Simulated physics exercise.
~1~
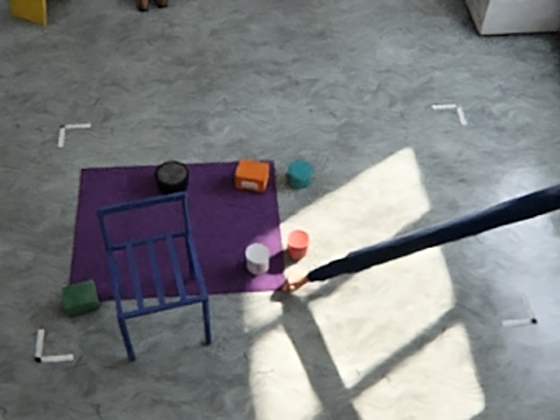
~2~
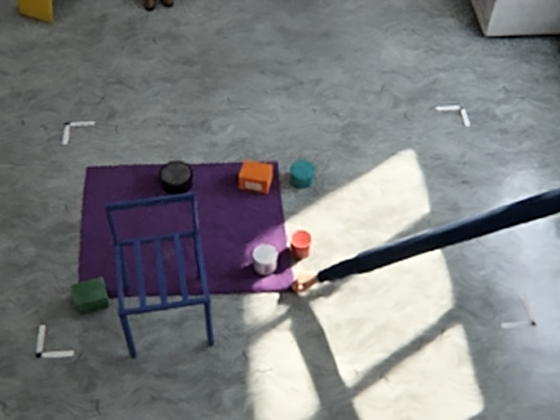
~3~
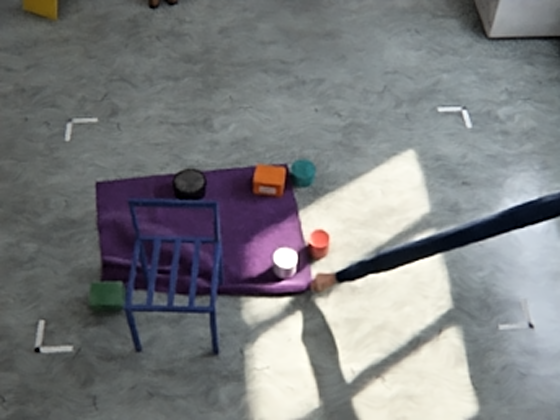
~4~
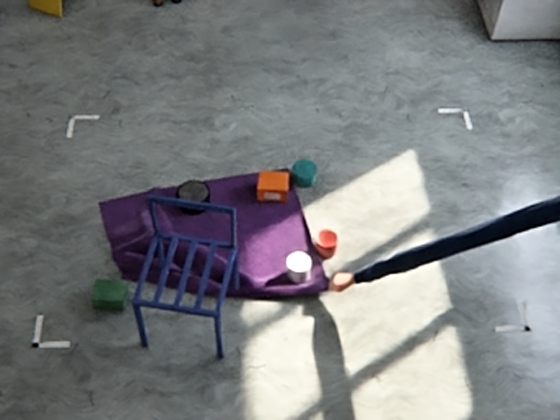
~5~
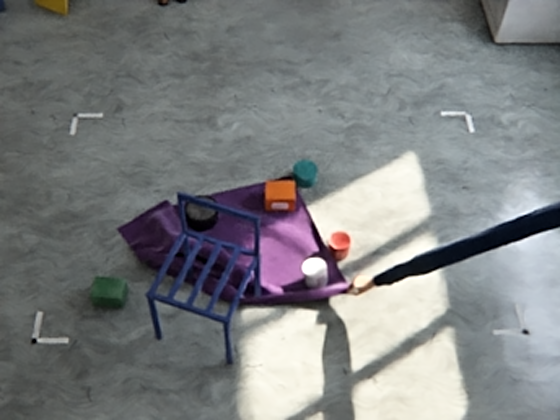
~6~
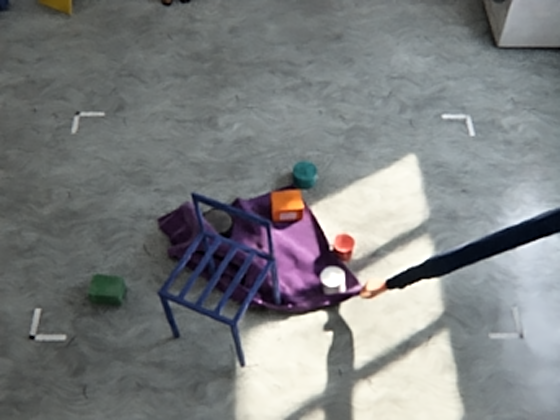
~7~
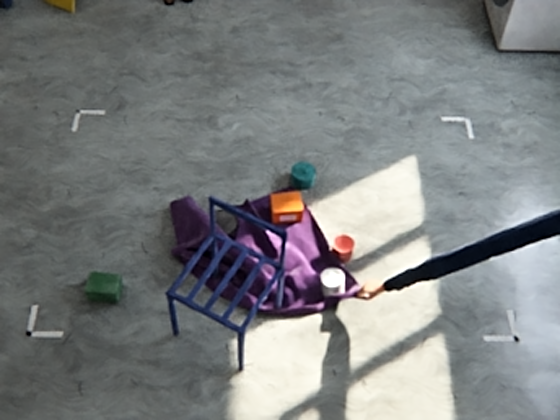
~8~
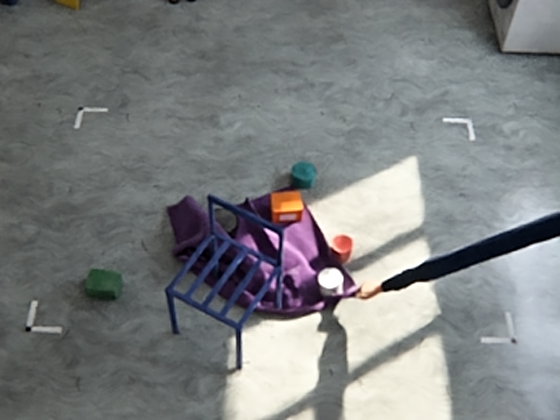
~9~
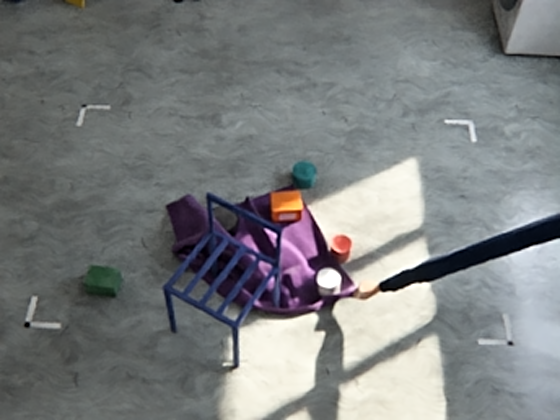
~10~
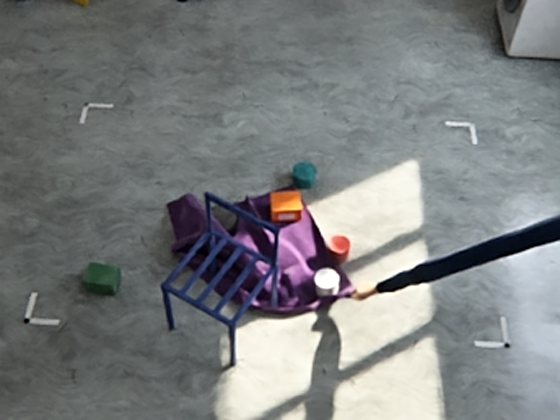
The clip opens on a flat purple rug seen from above, with a blue chair, black pot, orange carton, white bin and red bucket on it or at its edges, and a green crate and teal tub beside it. A dark-sleeved arm reaches in from the right and grips the lower right corner. It pulls the rug rightward, carrying the chair, pot, bin and bucket along while the fabric wrinkles. The left side then folds and bunches beneath the turning chair, as the crate and tub stay behind. Finally the pulling stops, leaving the rug crumpled, the hand still at its corner.
